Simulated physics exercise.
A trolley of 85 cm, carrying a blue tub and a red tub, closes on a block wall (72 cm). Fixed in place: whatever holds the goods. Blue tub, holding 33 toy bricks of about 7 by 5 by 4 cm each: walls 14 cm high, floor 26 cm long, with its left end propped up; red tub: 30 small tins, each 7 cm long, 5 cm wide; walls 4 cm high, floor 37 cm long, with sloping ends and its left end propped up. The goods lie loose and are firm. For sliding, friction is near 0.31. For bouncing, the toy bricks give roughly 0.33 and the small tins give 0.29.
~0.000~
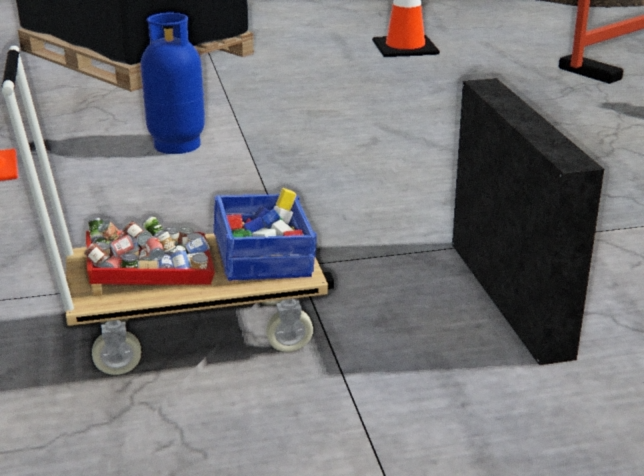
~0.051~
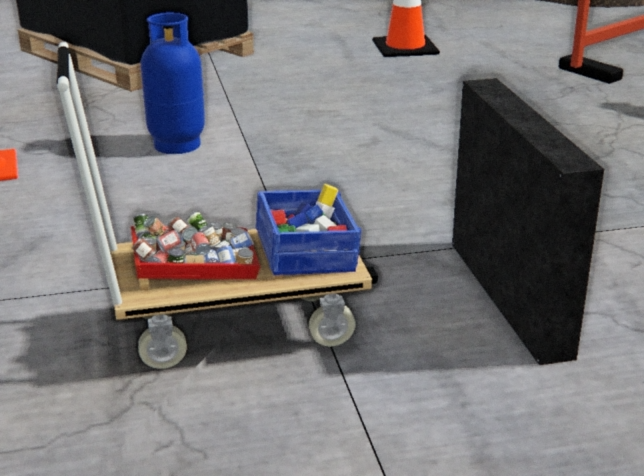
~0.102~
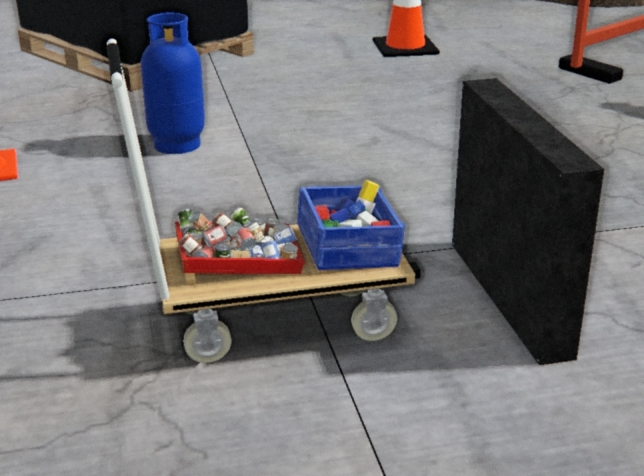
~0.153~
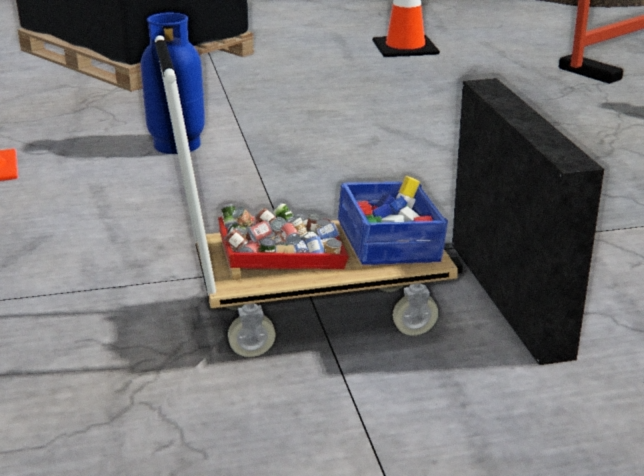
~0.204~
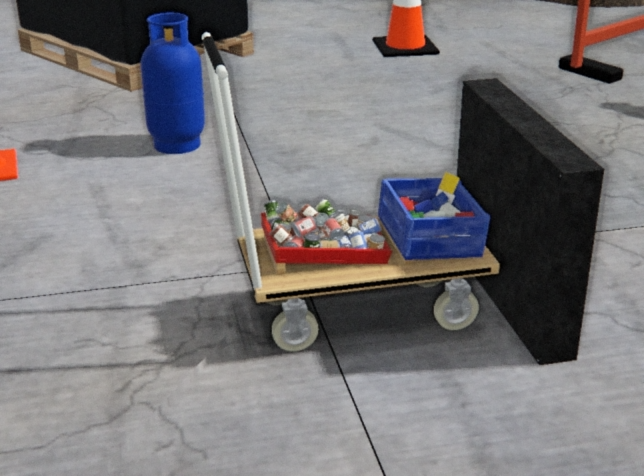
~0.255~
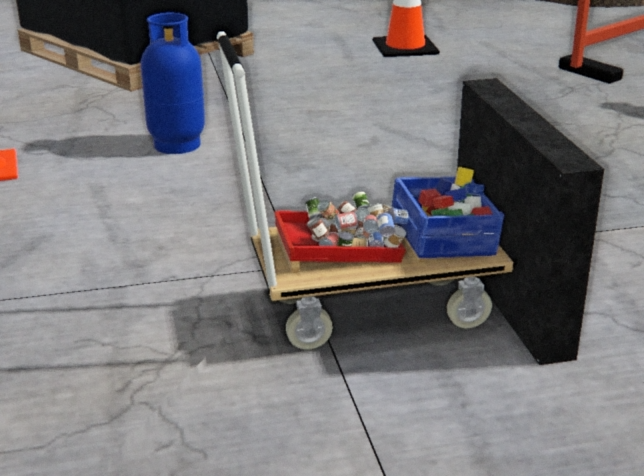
Flatbed trolley rolling right across concrete up to a black block, small tins shifting rightward in its red tub beside a blue tub of toy bricks.
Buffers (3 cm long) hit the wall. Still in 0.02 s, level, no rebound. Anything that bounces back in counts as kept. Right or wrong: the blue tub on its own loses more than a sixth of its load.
Wrong, it loses less than a sixth.
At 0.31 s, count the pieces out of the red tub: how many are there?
Out so far from the red tub: Around 4.
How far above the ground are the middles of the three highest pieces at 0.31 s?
On average roughly 52 centimetres up.
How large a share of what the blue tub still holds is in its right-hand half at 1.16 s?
70 per cent, about.
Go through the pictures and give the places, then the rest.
In the first frame (each is followed by its nearest rim corner in this view), blue tub, (234, 238); red tub, (92, 269); 66 cm short of the stop; none out.
Blue tub, (280, 233); red tub, (140, 264); 51 cm short of the stop, in the second frame.
Blue tub, (325, 228); red tub, (187, 258); 36 cm short of the stop, in the third frame.
Blue tub, (370, 223); red tub, (233, 253); 20 cm short of the stop, in the fourth frame.
Blue tub, (414, 219); red tub, (279, 248); 5 cm short of the stop, in the fifth frame.
Blue tub, (428, 217); red tub, (293, 247); stopped; 1 out, the lowest tin at (399, 216), in the sixth frame.
After 0.31 s, blue tub 32 in, 1 out and red tub 26 in, 4 out.
After 0.43 s, blue tub 33 in, 0 out and red tub 22 in, 8 out.
After 0.66 s, blue tub 32 in, 1 out and red tub 17 in, 13 out.
When it is over (at 1.16 s), blue tub 32 in, 1 out and red tub 17 in, 13 out. Asked share, 1 of 33, 3 per cent.
